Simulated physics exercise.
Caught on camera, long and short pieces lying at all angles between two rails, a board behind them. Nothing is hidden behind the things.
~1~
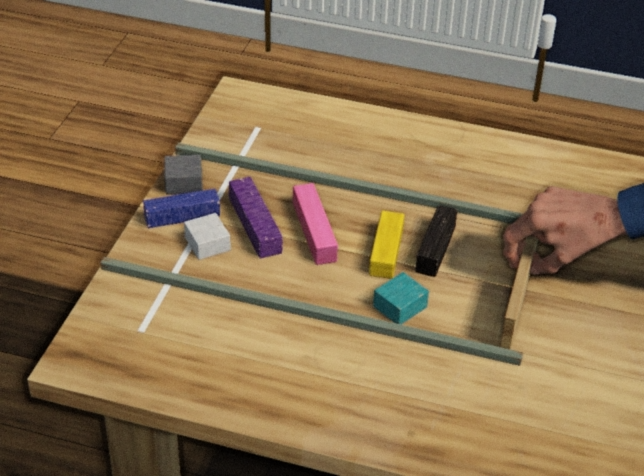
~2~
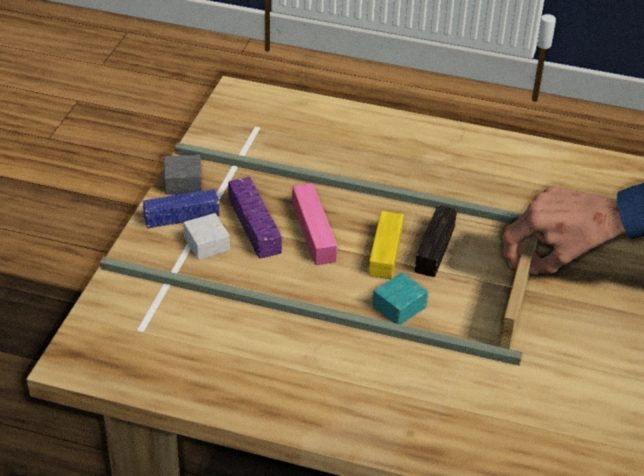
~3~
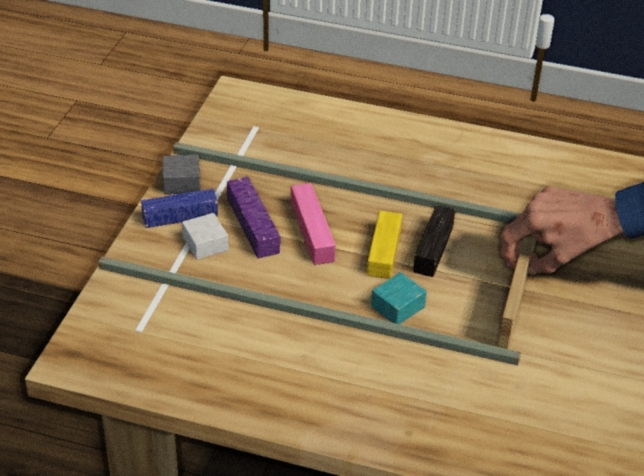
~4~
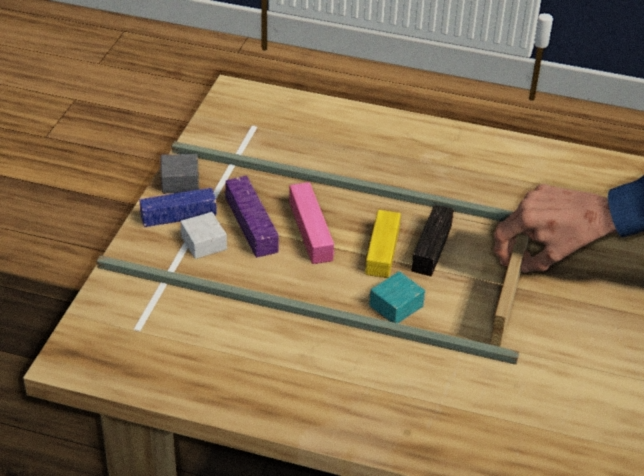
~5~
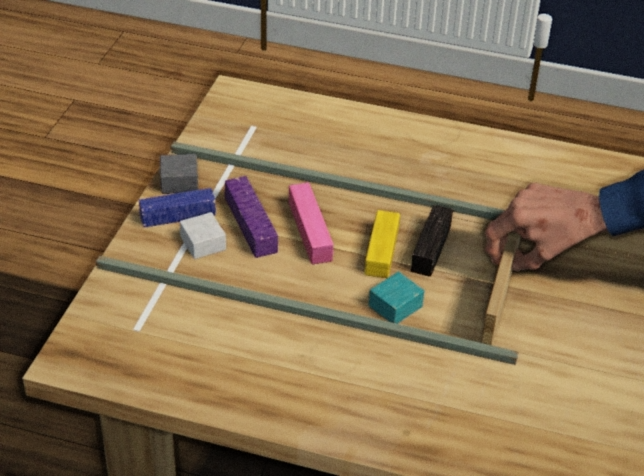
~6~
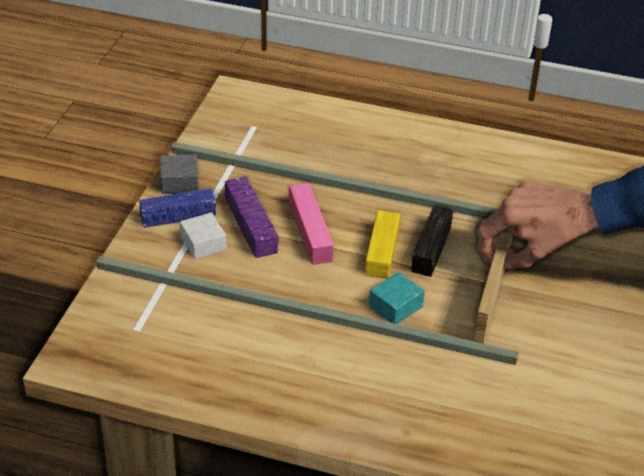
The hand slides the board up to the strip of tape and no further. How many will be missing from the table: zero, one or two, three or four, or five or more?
As it turns out, the number that fall off is three or four.
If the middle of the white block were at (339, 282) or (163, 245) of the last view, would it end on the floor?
The white block is kept; does not fall.
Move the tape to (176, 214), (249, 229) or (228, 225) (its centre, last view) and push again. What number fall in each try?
The counts: 5, 0 and 3.
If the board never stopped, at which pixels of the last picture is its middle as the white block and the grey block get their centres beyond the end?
Its middle is around (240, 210) and around (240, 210).
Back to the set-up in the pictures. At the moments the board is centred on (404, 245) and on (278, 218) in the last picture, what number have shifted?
At the one place 3, at the other 7.
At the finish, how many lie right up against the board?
2 of them.
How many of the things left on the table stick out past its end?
That would be 0.
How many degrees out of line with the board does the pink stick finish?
Near 0 degrees.
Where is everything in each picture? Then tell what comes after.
The first frame shows grey block (184, 175); blue bar (182, 208); white block (207, 236); board (524, 271); tape (205, 220).
The second frame shows blue bar (181, 209); black bar (436, 241).
The third frame shows white block (205, 236); purple bar (253, 217).
The fourth frame shows grey block (180, 173); yellow stick (383, 243).
The fifth frame shows blue bar (177, 208); board (507, 267).
The sixth frame shows grey block (180, 174); blue bar (178, 208); white block (203, 236); board (499, 266); tape (201, 219).
Soon after, none off yet; grey block at rest near (180, 174); blue bar at rest near (178, 208); white block at rest near (203, 236).
Then, none off yet; grey block at rest near (180, 174); blue bar moving near (170, 206); white block moved about its own width near (172, 228).
At rest, the number that fall off is three or four; fallen, purple bar, white block, blue bar and grey block.
